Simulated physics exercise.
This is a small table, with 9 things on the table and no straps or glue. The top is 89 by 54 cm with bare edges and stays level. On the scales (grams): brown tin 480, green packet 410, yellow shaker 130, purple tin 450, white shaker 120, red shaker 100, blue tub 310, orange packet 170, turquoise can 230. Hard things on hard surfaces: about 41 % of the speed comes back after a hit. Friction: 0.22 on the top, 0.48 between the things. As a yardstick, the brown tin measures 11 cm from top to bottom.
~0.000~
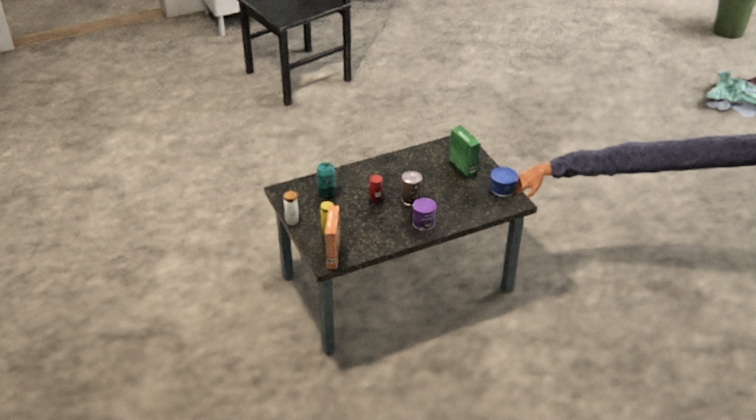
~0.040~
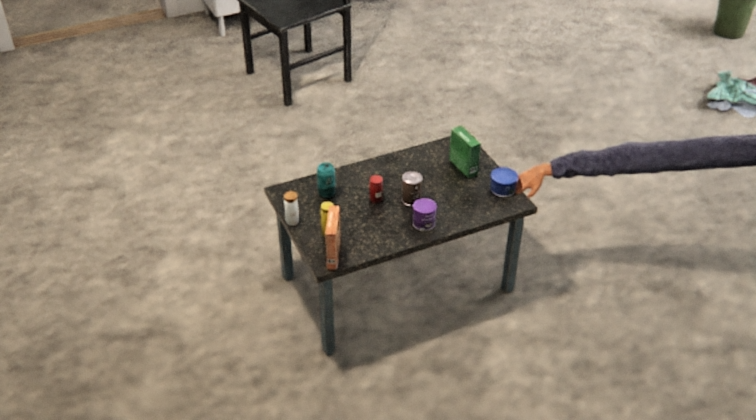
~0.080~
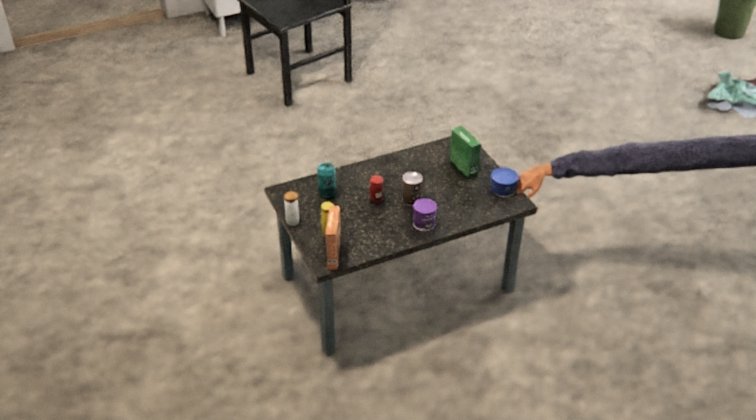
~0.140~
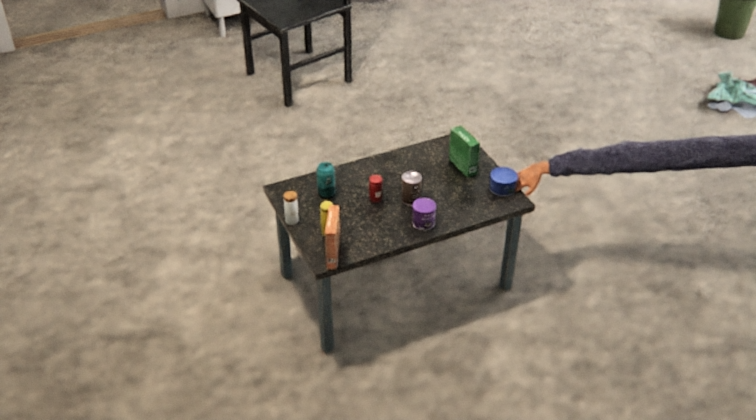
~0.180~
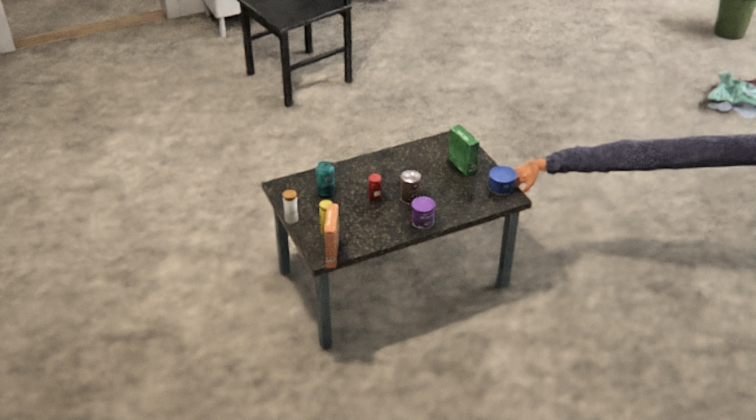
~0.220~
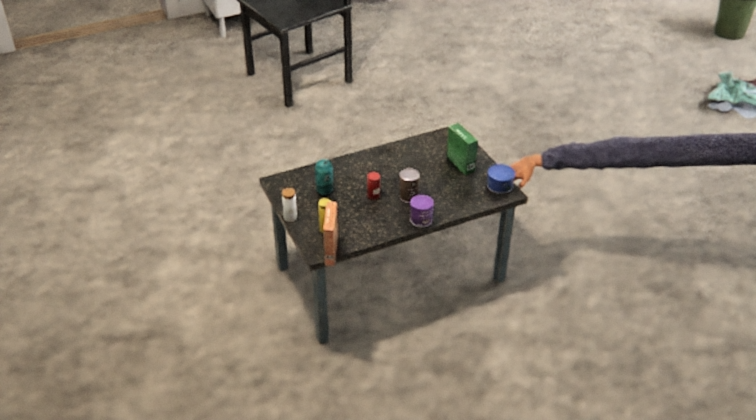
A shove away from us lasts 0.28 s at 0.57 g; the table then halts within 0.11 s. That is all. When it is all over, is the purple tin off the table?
The purple tin drops to the floor.
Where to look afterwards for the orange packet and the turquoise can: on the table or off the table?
The orange packet ends off the table; the turquoise can ends on the table.
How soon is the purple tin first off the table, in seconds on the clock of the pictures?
At about 0.3 s.
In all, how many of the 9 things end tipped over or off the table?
That comes to 2.
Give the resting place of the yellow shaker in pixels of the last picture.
Near (304, 183).
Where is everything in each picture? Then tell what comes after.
In the first picture, purple tin (424, 214); brown tin (412, 188).
In the second picture, white shaker (291, 208).
In the third picture, red shaker (376, 189); blue tub (504, 182).
In the fourth picture, table along by 2 cm; orange packet (333, 237); turquoise can (326, 180).
In the fifth picture, table along by 4 cm; orange packet (332, 236) slid 2 cm; brown tin (411, 187) slid 2 cm.
In the sixth picture, table along by 7 cm; purple tin (422, 211) slid 4 cm.
After 0.32 s, table along by 19 cm; purple tin and orange packet now off the table; white shaker slid 12 cm; yellow shaker slid 12 cm.
After 0.52 s, table along by 31 cm; blue tub slid 13 cm; white shaker slid 11 cm; brown tin slid 11 cm.
After 0.72 s, table along by 31 cm; blue tub slid 12 cm; brown tin slid 7 cm; white shaker slid 7 cm.
At rest (1.1 s), off the table, purple tin and orange packet; not toppled but over 5 cm from the start, brown tin, green packet, yellow shaker, white shaker, red shaker, blue tub and turquoise can.
